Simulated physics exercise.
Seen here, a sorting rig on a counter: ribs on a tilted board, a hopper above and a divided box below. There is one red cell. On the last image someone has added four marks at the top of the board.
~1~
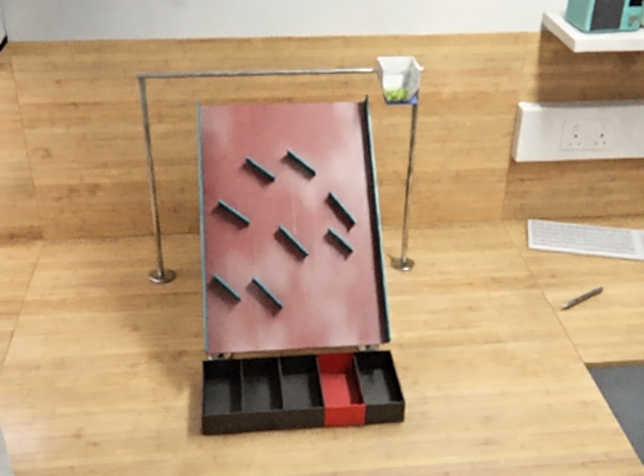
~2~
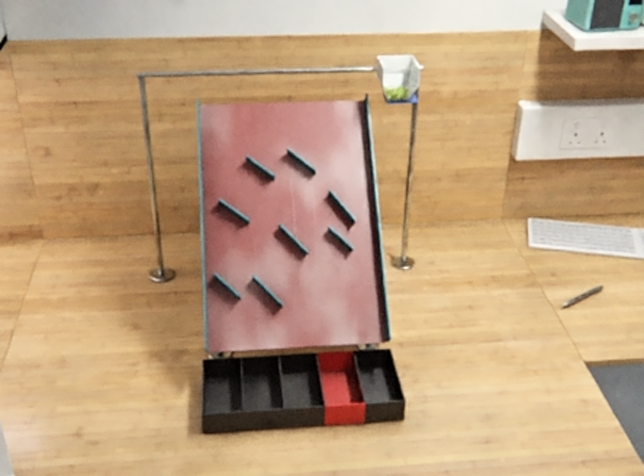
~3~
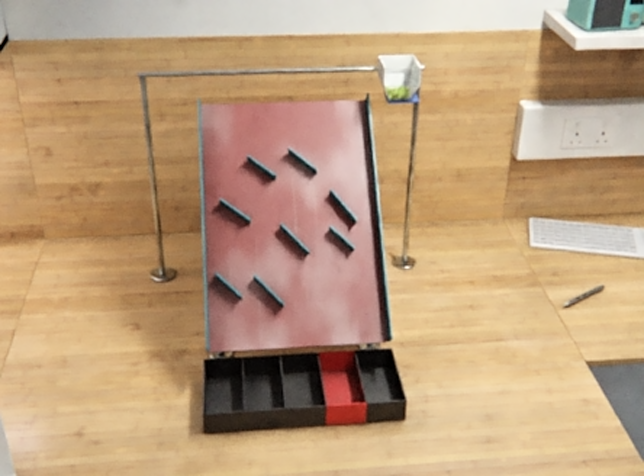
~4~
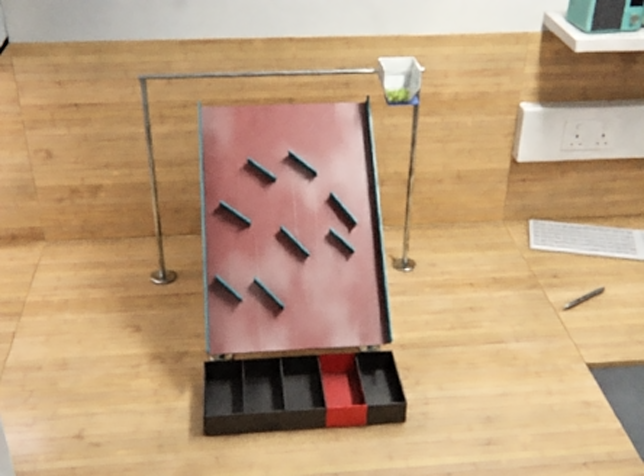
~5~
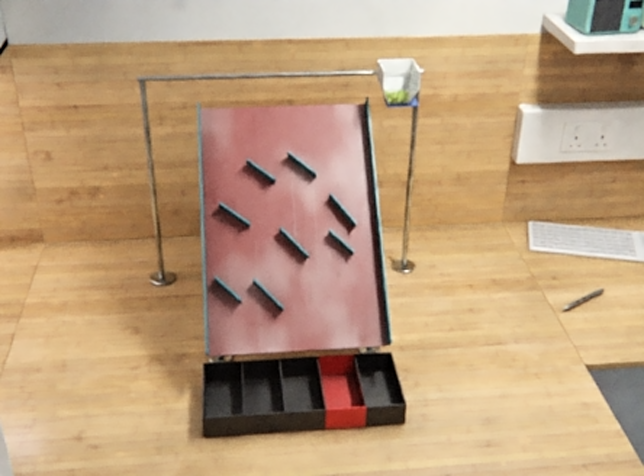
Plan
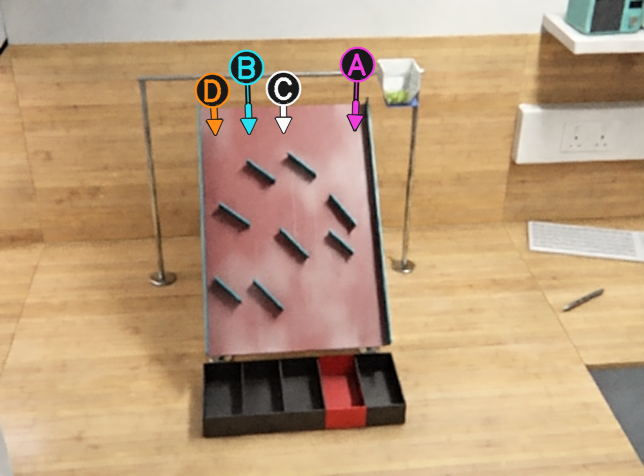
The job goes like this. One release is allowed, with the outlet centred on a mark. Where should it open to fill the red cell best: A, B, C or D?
Choose B.
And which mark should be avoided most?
A.
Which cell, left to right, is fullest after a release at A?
The fifth.
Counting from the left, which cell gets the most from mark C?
The fifth.
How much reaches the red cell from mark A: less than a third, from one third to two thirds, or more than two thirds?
Less than a third.
On the marked copy, mark A meets the board at (355, 124); mark B meets the board at (249, 128); mark C meets the board at (283, 127); mark D meets the board at (215, 129).
With A, a stray few in the red cell, nearly all in other cells, a stray few outside the box.
With B, about half in the red cell, about half in other cells, a stray few outside the box.
With C, about a quarter in the red cell, about two thirds in other cells, a small part outside the box.
With D, about a quarter in the red cell, most in other cells, a stray few outside the box.
